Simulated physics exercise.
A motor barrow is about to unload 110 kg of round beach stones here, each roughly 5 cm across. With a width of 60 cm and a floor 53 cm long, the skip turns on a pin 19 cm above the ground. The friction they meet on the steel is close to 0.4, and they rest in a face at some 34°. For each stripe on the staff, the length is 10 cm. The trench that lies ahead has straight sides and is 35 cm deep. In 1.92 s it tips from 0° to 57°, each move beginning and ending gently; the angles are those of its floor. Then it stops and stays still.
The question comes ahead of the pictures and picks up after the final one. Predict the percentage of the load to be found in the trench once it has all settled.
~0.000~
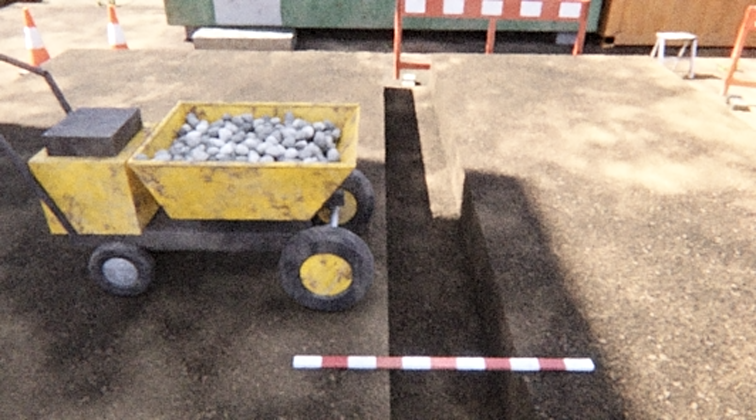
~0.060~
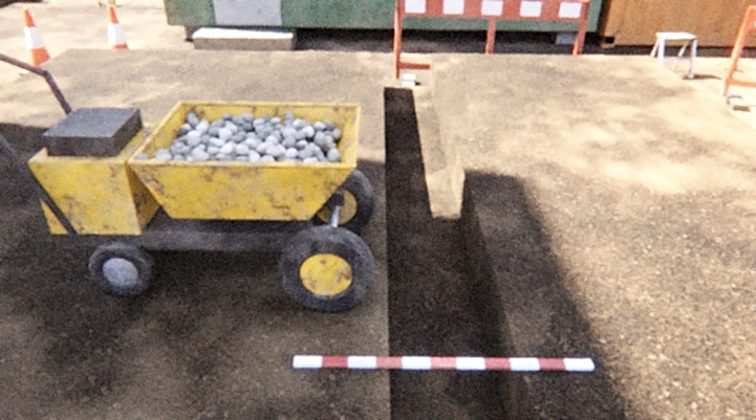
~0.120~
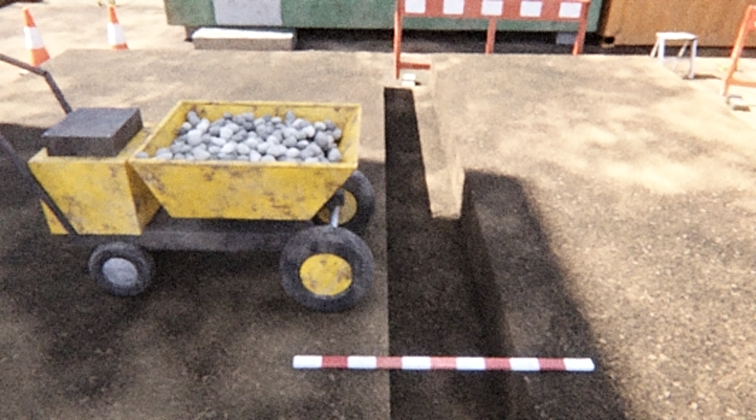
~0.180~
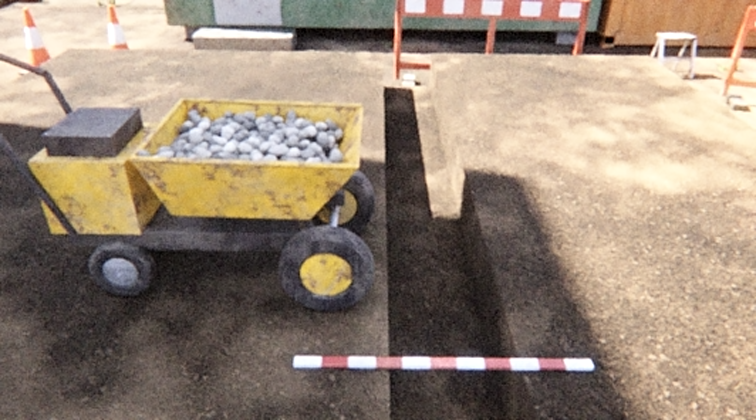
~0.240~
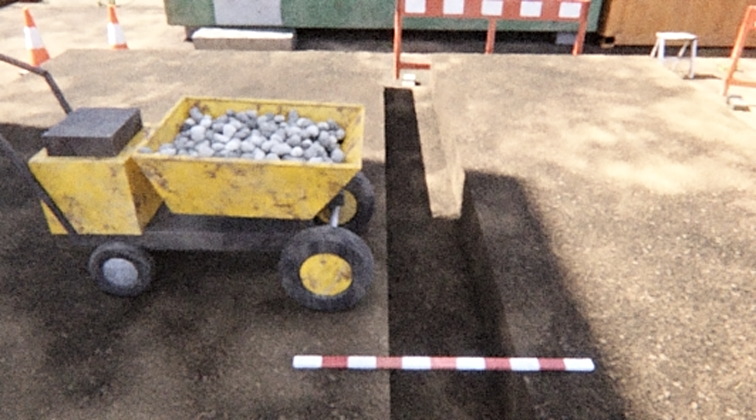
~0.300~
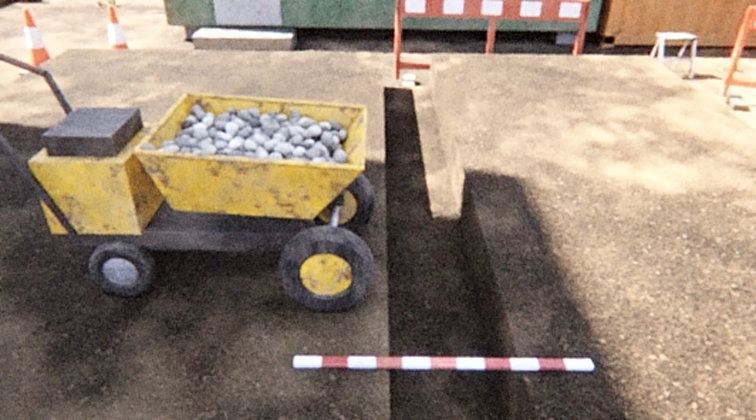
Roughly 61 percent of the load ends up there.
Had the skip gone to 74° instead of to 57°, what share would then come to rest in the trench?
Near 70 per cent then.
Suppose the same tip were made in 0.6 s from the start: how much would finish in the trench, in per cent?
Then roughly 35 percent.
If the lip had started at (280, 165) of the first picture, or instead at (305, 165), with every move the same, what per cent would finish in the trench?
It'd be around 70 per cent and after that around 70 per cent.
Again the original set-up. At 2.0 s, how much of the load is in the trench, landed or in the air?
Approx. 25 % of the load.
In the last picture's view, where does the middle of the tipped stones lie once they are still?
(459, 318).
After 1.4 s the floor is at 48°; 100 % in the skip; the foremost stones are at (434, 193).
After 2.0 s the floor is at 57°; 72 % in the skip, 24 % in the trench, 4 % past the trench; the foremost stones are at (536, 281).
After 2.4 s the floor is at 57°; 51 % in the skip, 38 % in the trench, 11 % past the trench; the foremost stones are at (594, 283).
After 4.3 s the floor is at 57°; 28 % in the skip, 61 % in the trench, 11 % past the trench; the foremost stones are at (623, 273).
